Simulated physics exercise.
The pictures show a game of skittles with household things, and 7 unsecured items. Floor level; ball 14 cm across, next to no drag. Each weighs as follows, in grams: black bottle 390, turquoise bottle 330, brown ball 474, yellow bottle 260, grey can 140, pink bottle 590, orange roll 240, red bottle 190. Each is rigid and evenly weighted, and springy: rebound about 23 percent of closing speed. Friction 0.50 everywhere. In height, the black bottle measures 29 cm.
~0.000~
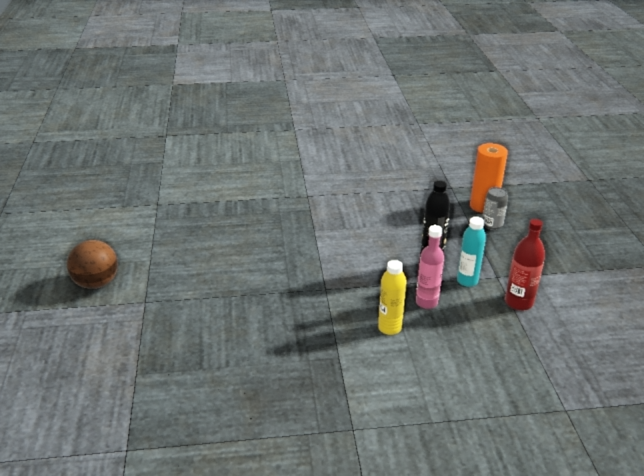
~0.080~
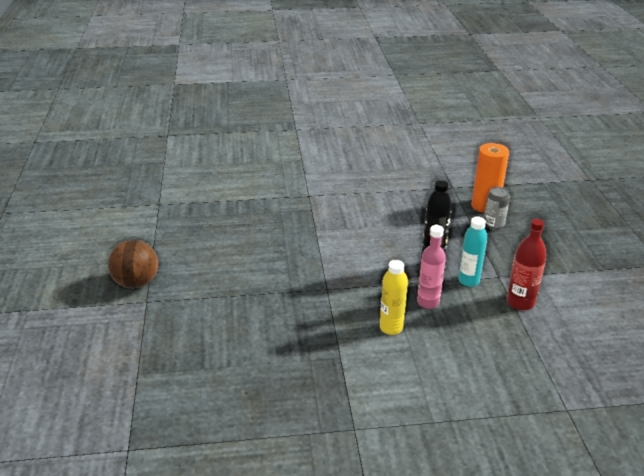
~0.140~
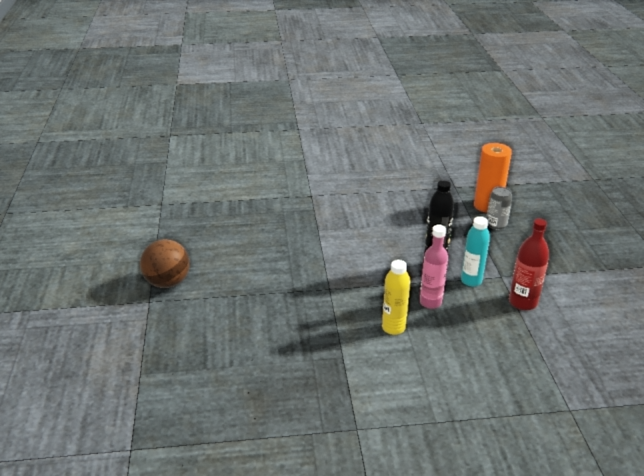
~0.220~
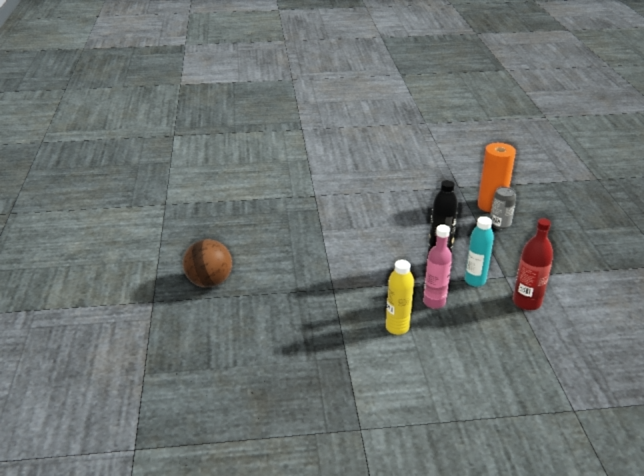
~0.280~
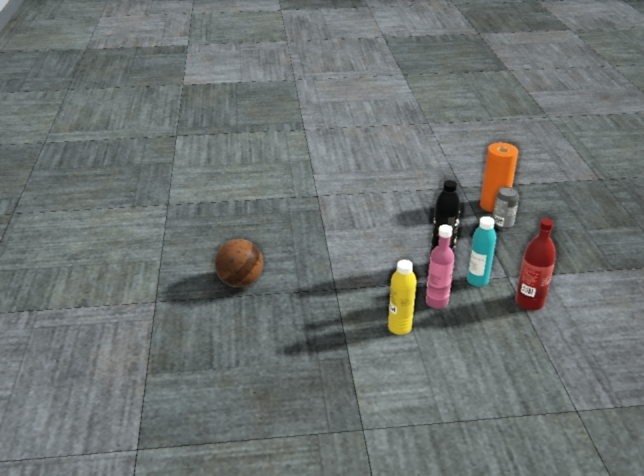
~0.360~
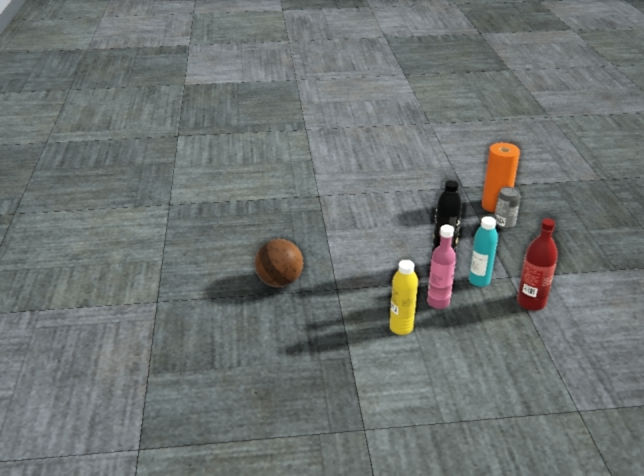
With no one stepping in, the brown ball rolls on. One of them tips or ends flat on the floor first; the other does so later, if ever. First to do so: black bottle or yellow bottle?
The former.
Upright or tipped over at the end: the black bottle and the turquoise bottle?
Final state - black bottle: Goes over; turquoise bottle: Remains on its base.
Around 0.56 s, ball 76 cm along; brown ball near (375, 263).
Around 0.86 s, ball 96 cm along; brown ball near (448, 263); black bottle at 22° to upright near (469, 217); pink bottle at 5° to upright.
Around 1.16 s, ball 96 cm along; brown ball near (448, 262); black bottle at 75° to upright near (498, 227).
Around 2.06 s, ball 91 cm along; brown ball near (428, 257); black bottle on its side near (511, 244).
Finally (4.0 s), on their side or leaning hard on the floor, black bottle; the other 6 still in place (within 8 cm). Final places as that camera would see them, black bottle near (511, 244), yellow bottle near (404, 297). Black bottle went at 0.94 s; yellow bottle was never lost.
